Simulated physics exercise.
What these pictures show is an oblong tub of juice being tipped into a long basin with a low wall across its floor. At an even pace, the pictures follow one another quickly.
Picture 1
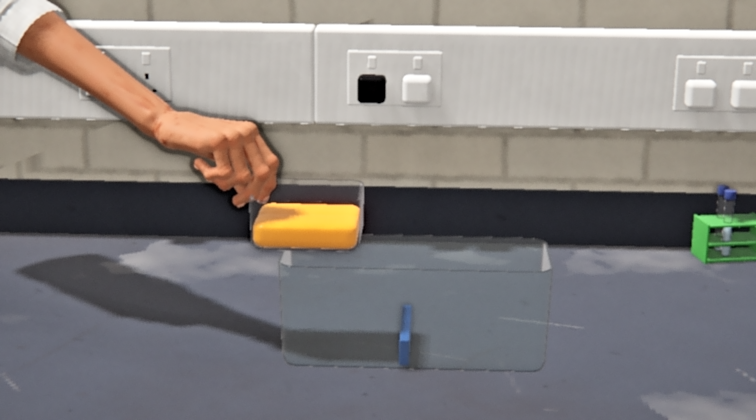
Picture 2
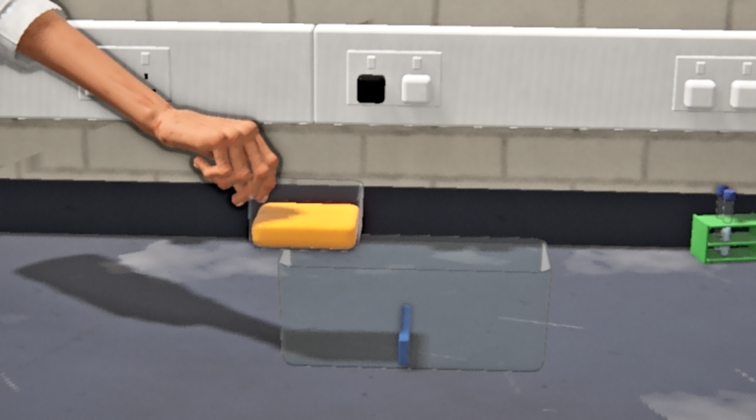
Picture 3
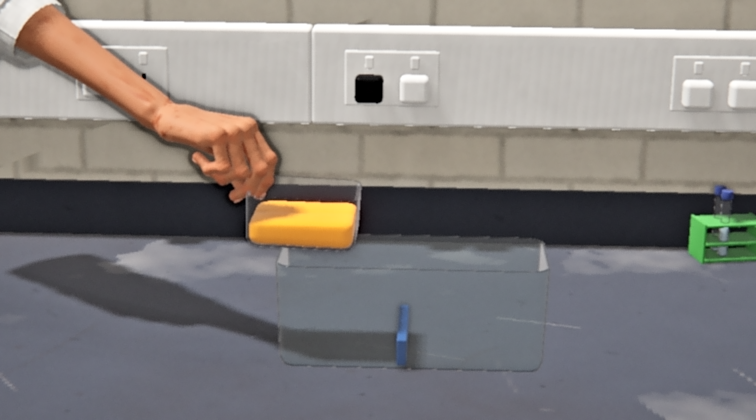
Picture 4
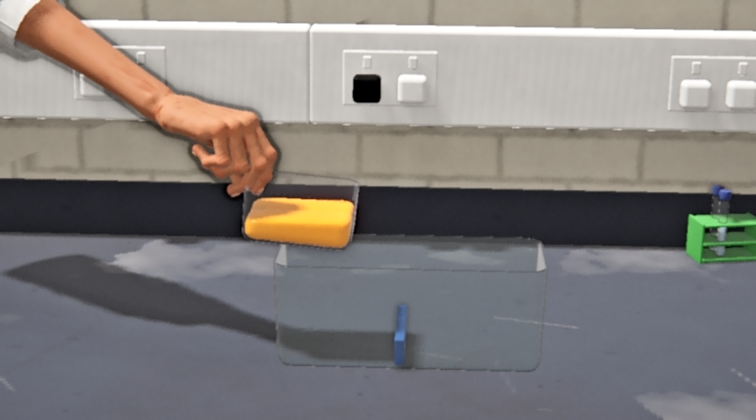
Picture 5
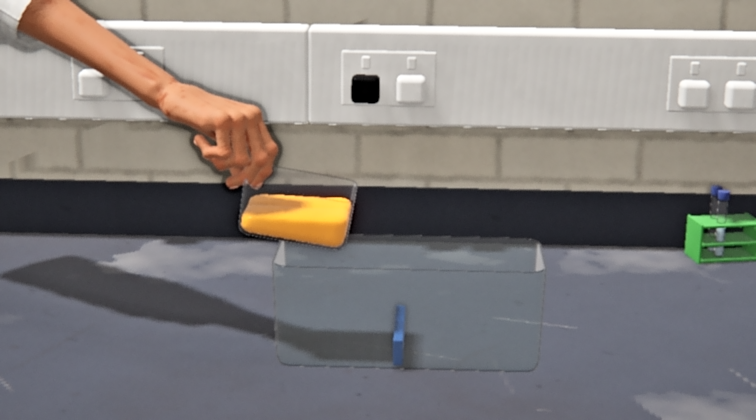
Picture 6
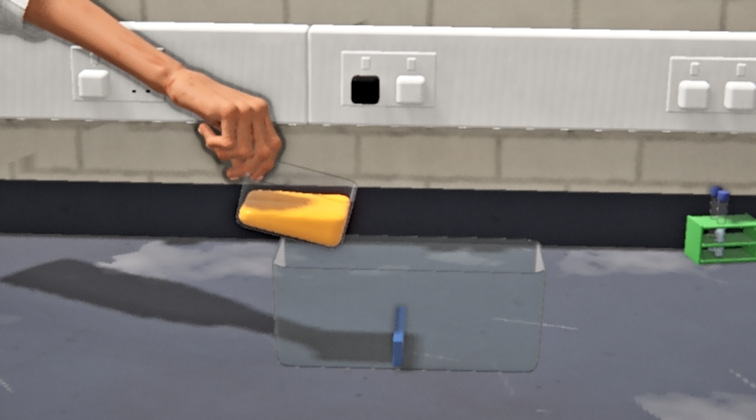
The clip shows a hand holding a clear tub of orange juice above the left end of a long transparent basin with a low blue wall inside, slowly tilting the tub slightly down to the right.
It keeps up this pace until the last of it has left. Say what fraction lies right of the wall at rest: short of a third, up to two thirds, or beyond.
I reckon what ends right of the wall tops two thirds.
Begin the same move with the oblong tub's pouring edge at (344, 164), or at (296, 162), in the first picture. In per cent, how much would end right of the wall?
First some 70, then 10 per cent.
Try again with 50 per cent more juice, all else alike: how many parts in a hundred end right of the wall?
Estimated share: Around 85 %.
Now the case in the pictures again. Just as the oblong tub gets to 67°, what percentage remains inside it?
Still holding around 65 %, give or take.
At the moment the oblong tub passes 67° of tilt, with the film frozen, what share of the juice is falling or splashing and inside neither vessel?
Share out of both vessels: Approx. 30 %.
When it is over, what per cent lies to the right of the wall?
That works out to roughly 85 percent.
A moment on, the tilt is 67° and 63 per cent is still to pour, 5 is left of the wall and 0 right of it.
Next, the tilt is 96° and 16 per cent is still to pour, 9 is left of the wall and 60 right of it.
Then the tilt is 99° and 2 per cent is still to pour, 11 is left of the wall and 85 right of it.
Later the tilt is 99° and 0 per cent is still to pour, 15 is left of the wall and 85 right of it.
Finally, 15 per cent lies left of the wall, 85 right of it and 0 outside.
